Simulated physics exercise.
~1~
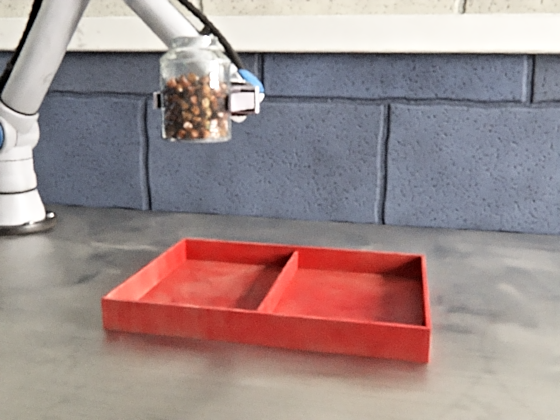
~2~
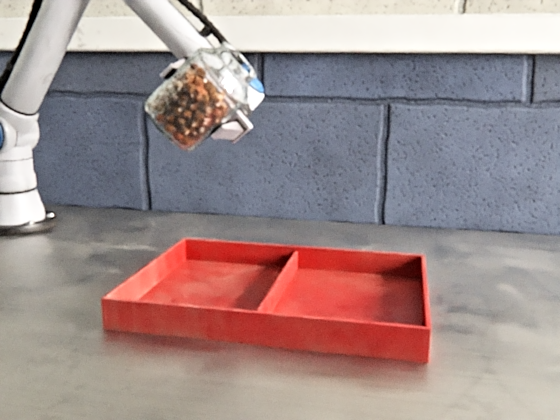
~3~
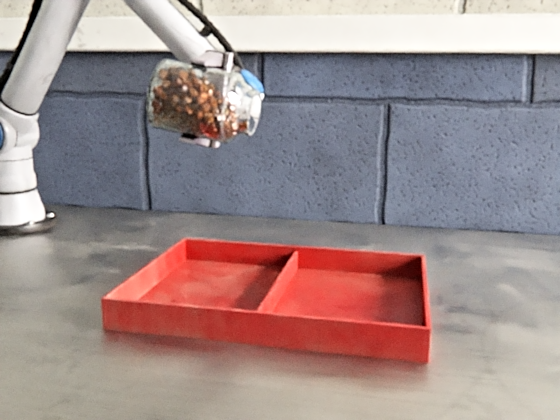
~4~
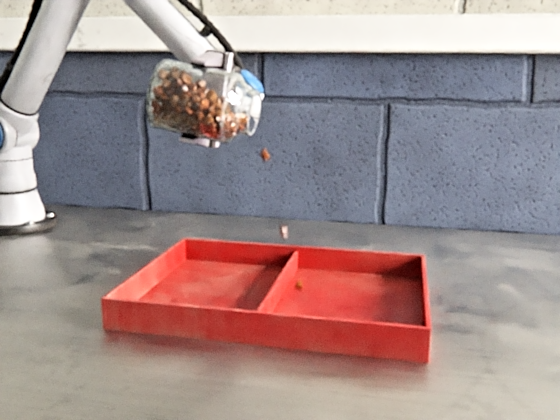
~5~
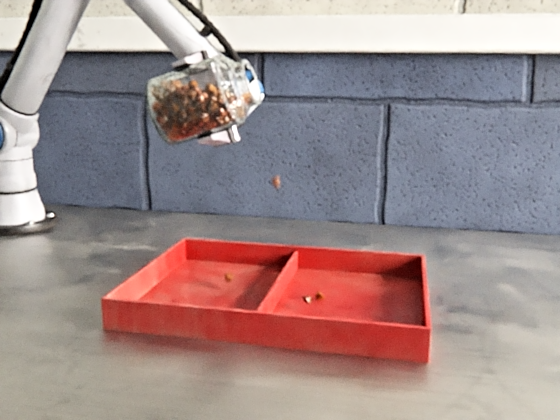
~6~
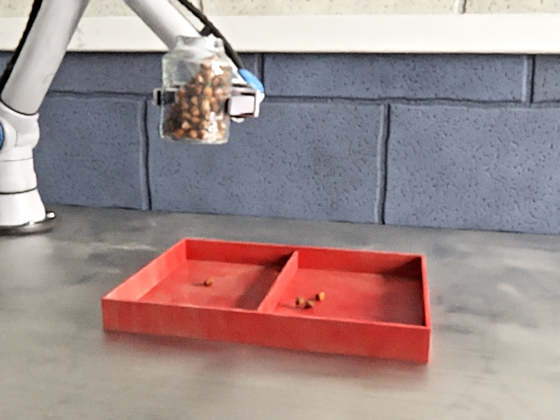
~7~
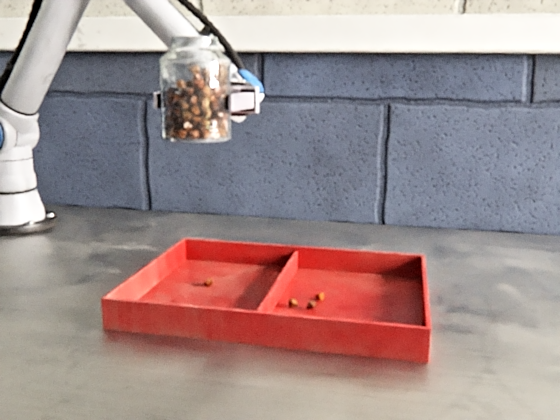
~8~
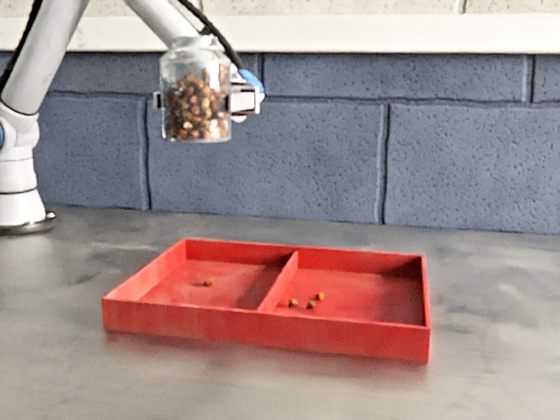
A white robot arm at the upper left holds a clear jar filled with brown pellets above a red tray on a grey tabletop, seen from the front and slightly above, with a blue block wall behind. The tray is split into left and right parts by a low wall. The arm tips the jar over until it lies on its side, its mouth to the right. A few pellets drop out and land in the tray as the jar tilts back upright. At the end, the jar is still nearly full, with three pellets in the right part and one in the left.
